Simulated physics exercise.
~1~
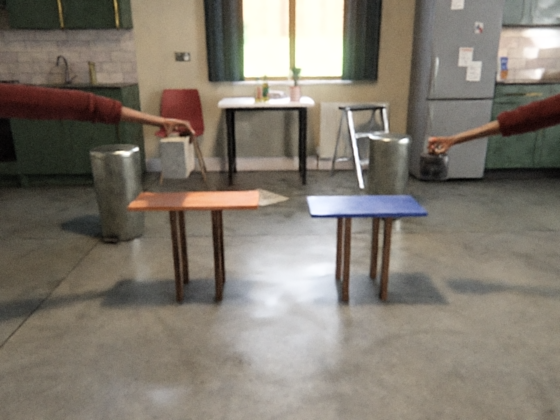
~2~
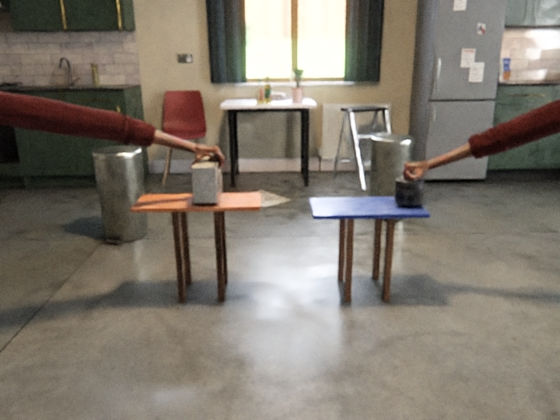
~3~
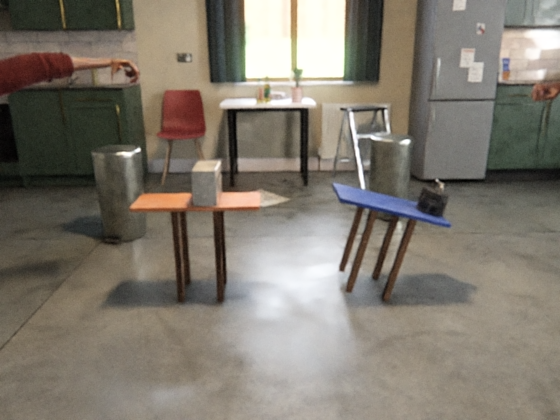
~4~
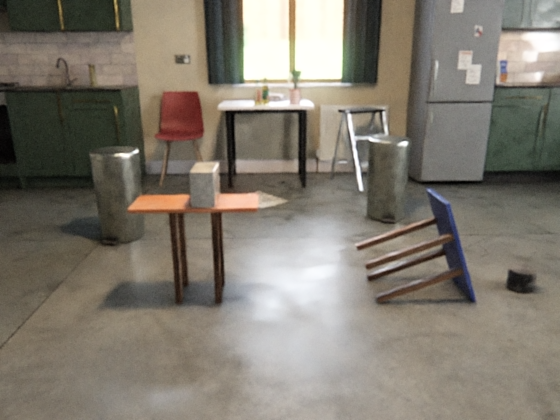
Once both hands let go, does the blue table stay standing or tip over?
The blue table tips over to the right and ends up on its side, its dark load on the floor beside it. The orange table stays flat on its feet with the pale block still on top.
